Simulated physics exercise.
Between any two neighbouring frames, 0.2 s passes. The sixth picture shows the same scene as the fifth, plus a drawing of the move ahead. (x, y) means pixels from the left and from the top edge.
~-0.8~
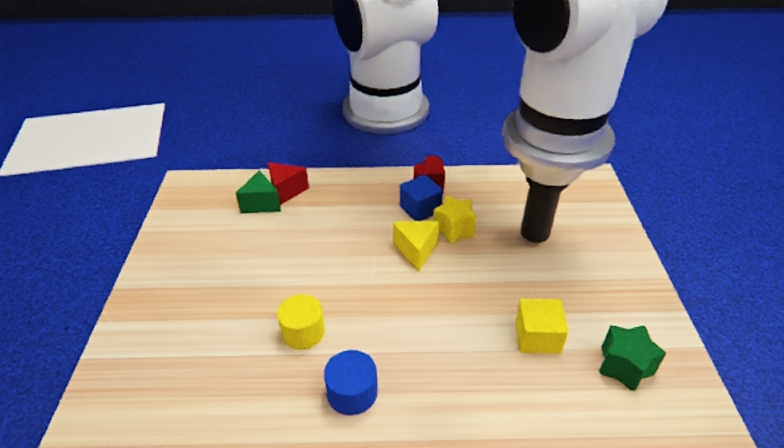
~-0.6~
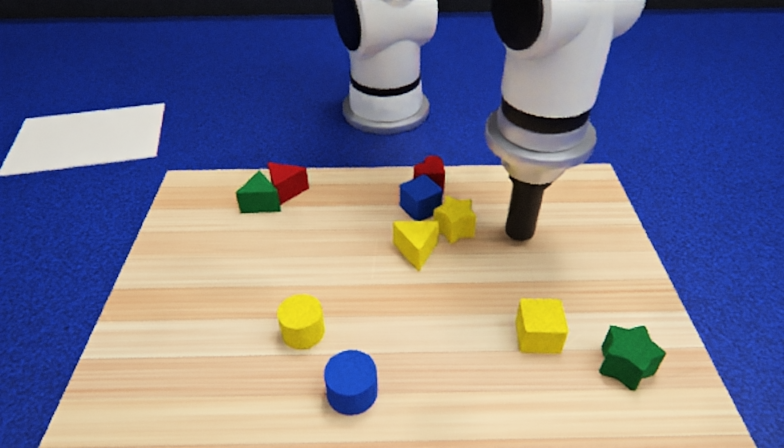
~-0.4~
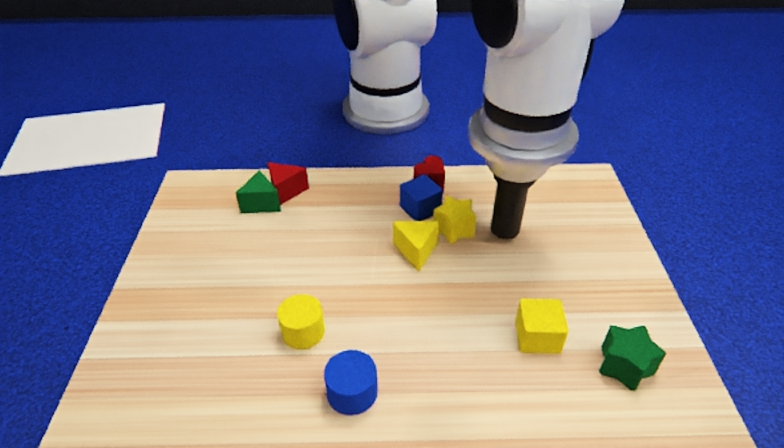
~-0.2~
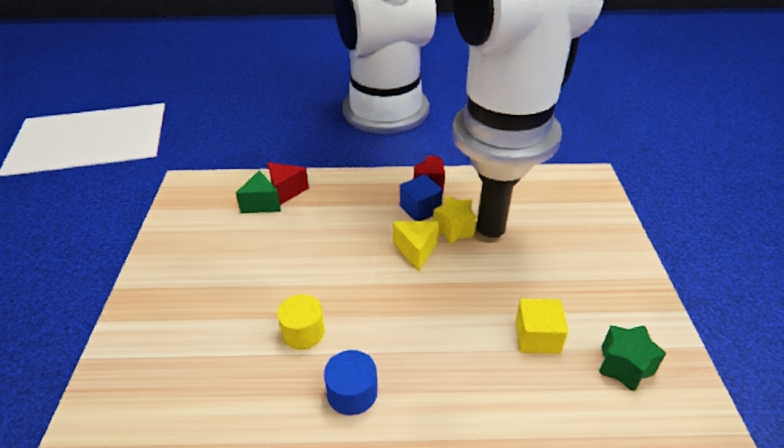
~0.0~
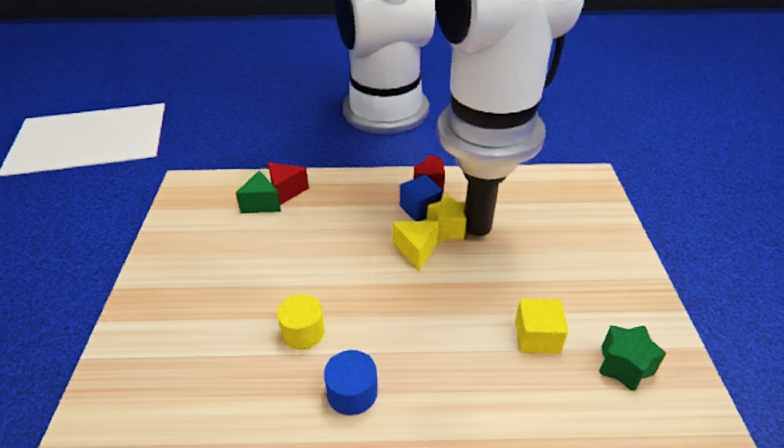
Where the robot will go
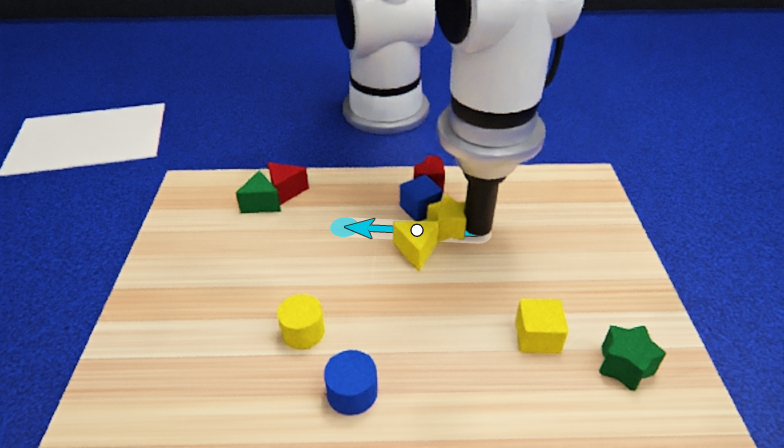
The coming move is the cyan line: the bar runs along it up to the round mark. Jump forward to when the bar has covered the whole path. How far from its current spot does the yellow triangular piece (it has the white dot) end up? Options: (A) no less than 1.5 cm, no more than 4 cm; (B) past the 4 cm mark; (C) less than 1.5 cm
The one that fits is C, less than 1.5 cm.
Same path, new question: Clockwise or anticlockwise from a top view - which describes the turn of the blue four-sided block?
Clockwise from above.
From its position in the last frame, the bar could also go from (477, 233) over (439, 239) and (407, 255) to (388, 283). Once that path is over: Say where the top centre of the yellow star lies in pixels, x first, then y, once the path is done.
Its top middle: (405, 207).
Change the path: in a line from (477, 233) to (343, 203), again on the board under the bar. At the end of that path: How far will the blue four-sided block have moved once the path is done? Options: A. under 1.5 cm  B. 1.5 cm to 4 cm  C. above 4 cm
C (above 4 cm)
The drawn path runs straight from (477, 233) to (345, 227); the dot is on the yellow triangular piece.
On the path given first. One third of the way, bar at (432, 224); yellow triangular piece at (410, 233), turned 10° anticlockwise; blue four-sided block at (405, 181), turned 35° clockwise; yellow star at (404, 205).
Two thirds of the way, bar at (387, 222); yellow triangular piece at (410, 233), turned 10° anticlockwise; blue four-sided block at (404, 181), turned 35° clockwise; yellow star at (359, 203).
At the end, bar at (344, 220); yellow triangular piece at (410, 233), turned 10° anticlockwise; blue four-sided block at (404, 181), turned 35° clockwise; red heart-shaped block not moved; yellow star at (316, 200).
